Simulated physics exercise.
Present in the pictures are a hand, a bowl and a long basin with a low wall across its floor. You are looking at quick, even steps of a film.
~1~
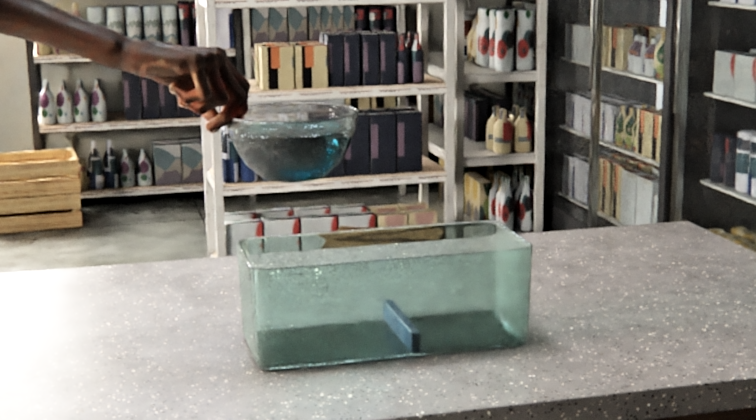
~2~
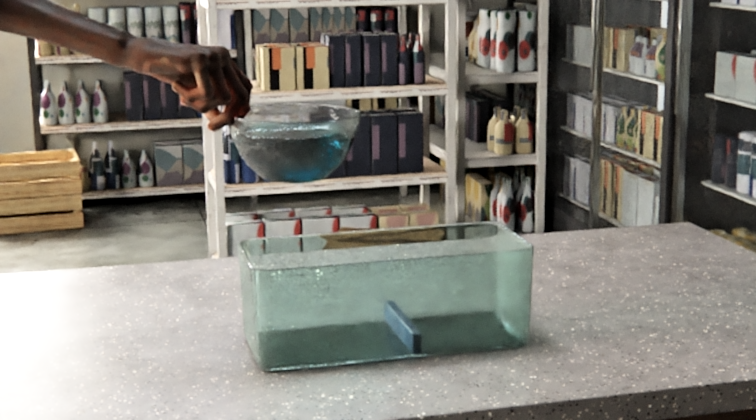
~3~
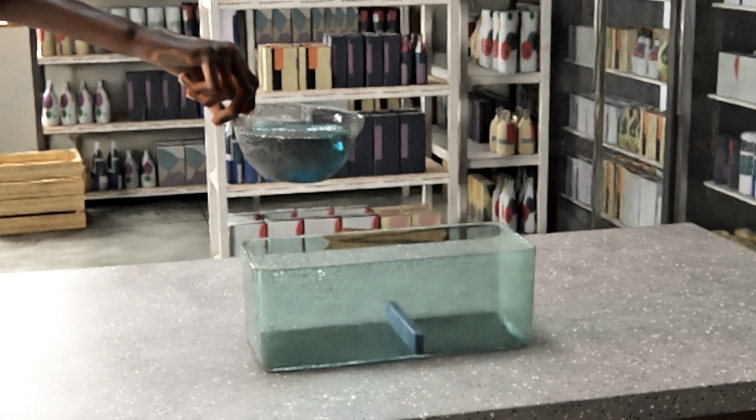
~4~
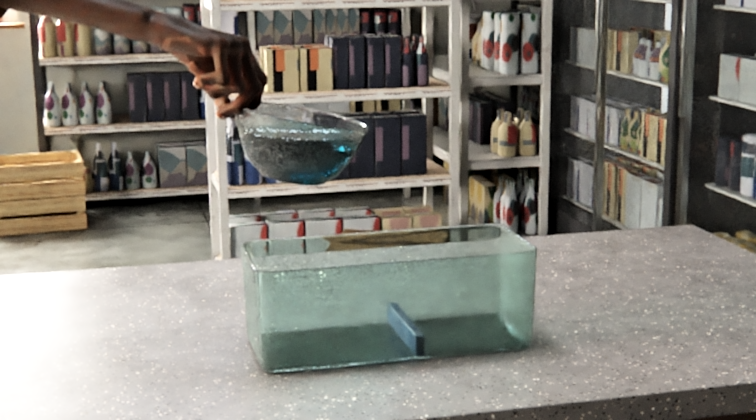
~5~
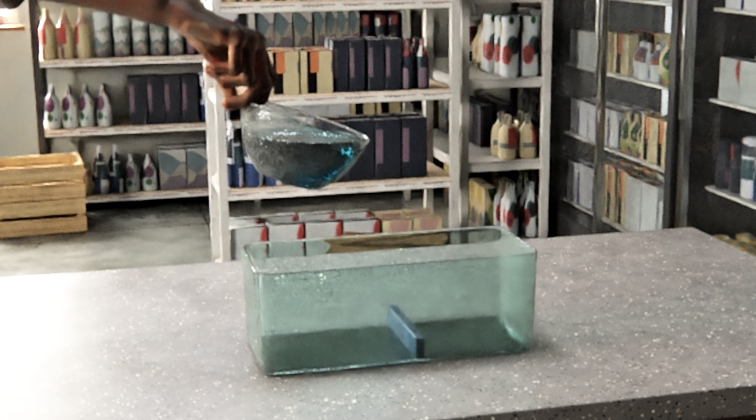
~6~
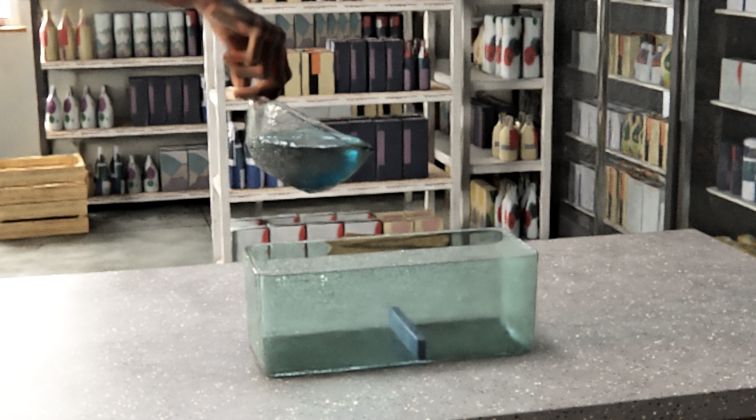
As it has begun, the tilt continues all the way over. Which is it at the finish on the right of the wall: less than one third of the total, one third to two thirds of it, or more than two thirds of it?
At the finish the right of the wall has one third to two thirds of the total.
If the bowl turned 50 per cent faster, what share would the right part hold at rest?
Somewhere near 40 percent.
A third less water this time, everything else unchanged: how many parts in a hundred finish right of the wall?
35 per cent.
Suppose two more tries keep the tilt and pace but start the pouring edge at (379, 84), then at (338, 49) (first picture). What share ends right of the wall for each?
One after the other: 70 %, 50 %.
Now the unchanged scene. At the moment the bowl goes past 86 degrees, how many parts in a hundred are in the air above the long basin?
I'd put it near 40 per cent.
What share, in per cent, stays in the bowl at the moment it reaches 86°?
Still holding around 25 %, give or take.
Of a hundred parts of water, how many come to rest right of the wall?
Close to 50 percent.
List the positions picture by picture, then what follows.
In the first picture, it leans 0°; its right rim is at (356, 111); the water meets the walls at (232, 133) and (349, 127); the long basin's rim runs from (244, 256) to (514, 235); the wall's top is at (401, 316).
In the second picture, it leans 1°; its right rim is at (358, 113); the water meets the walls at (234, 133) and (351, 129).
In the third picture, it leans 5°; its right rim is at (362, 118); the water meets the walls at (238, 132) and (355, 131).
In the fourth picture, it leans 11°; its right rim is at (365, 127); the water meets the walls at (241, 132) and (358, 134).
In the fifth picture, it leans 20°; its right rim is at (367, 139); the water meets the walls at (245, 136) and (363, 139).
In the sixth picture, it leans 30°; its right rim is at (368, 152); the water meets the walls at (250, 140) and (365, 144); 2 per cent is over the edge.
A moment on, the bowl is tipped on its side and 24 per cent is still to pour, 11 is left of the wall and 28 right of it.
Next, the bowl is tipped right over and 1 per cent is still to pour, 43 is left of the wall and 52 right of it.
Then the bowl is tipped right over and 0 per cent is still to pour, 47 is left of the wall and 51 right of it.
Later the bowl is tipped right over and 0 per cent is still to pour, 48 is left of the wall and 51 right of it.
Finally, 48 per cent lies left of the wall, 51 right of it and 1 outside.
